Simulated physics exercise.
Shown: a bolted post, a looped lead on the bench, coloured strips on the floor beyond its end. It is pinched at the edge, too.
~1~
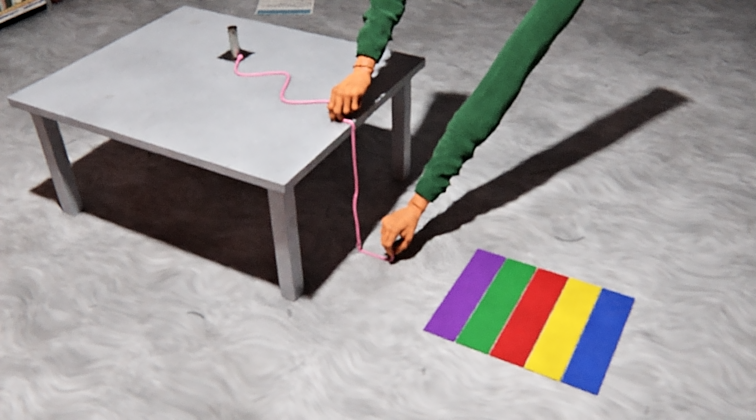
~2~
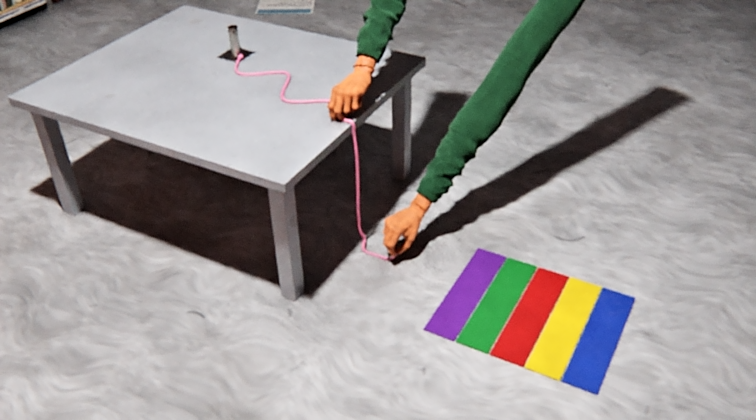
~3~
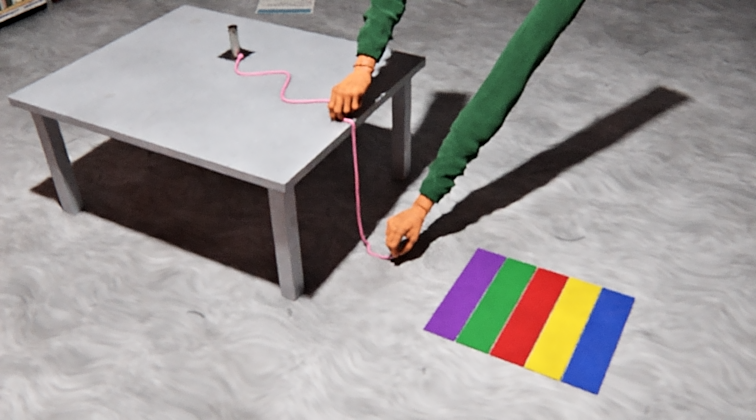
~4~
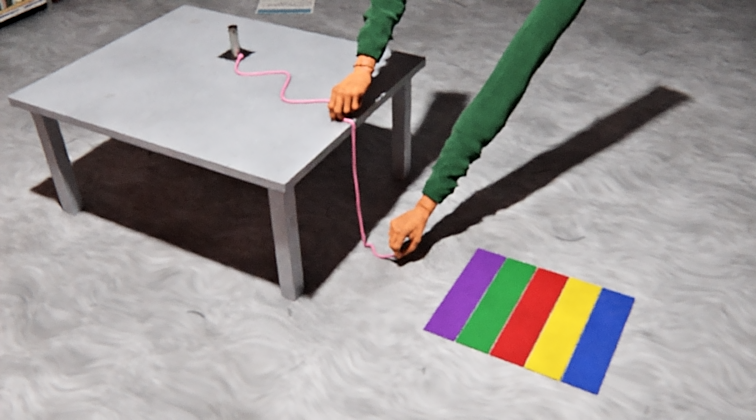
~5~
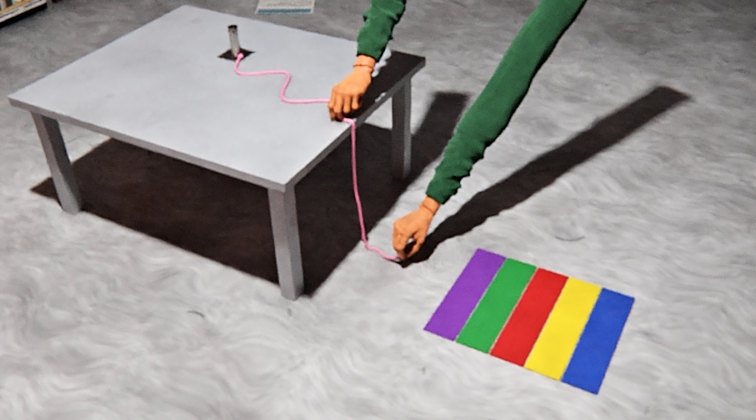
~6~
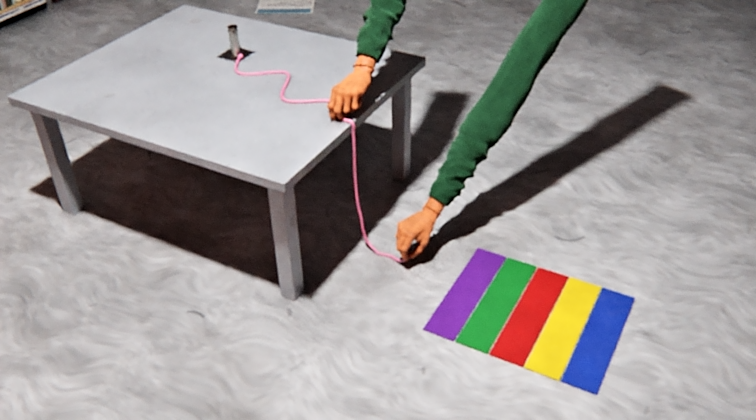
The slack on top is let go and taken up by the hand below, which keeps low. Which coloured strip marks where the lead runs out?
Yellow.
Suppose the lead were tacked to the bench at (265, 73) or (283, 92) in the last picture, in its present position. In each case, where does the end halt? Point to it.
Pixel positions per try: (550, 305); (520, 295).
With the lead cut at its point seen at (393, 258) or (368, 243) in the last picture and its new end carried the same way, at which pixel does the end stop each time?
Taking them in turn, near (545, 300) and near (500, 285).
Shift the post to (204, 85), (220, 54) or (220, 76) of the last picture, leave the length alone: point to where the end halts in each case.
In that order: (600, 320), (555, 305) and (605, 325).
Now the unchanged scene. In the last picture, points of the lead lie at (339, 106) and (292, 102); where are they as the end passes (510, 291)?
(377, 140) and (353, 101), approximately.
Soon after, end near (510, 291); over green.
Then, end near (550, 304); over red.
At full stretch, end near (575, 313); over yellow. Over yellow.
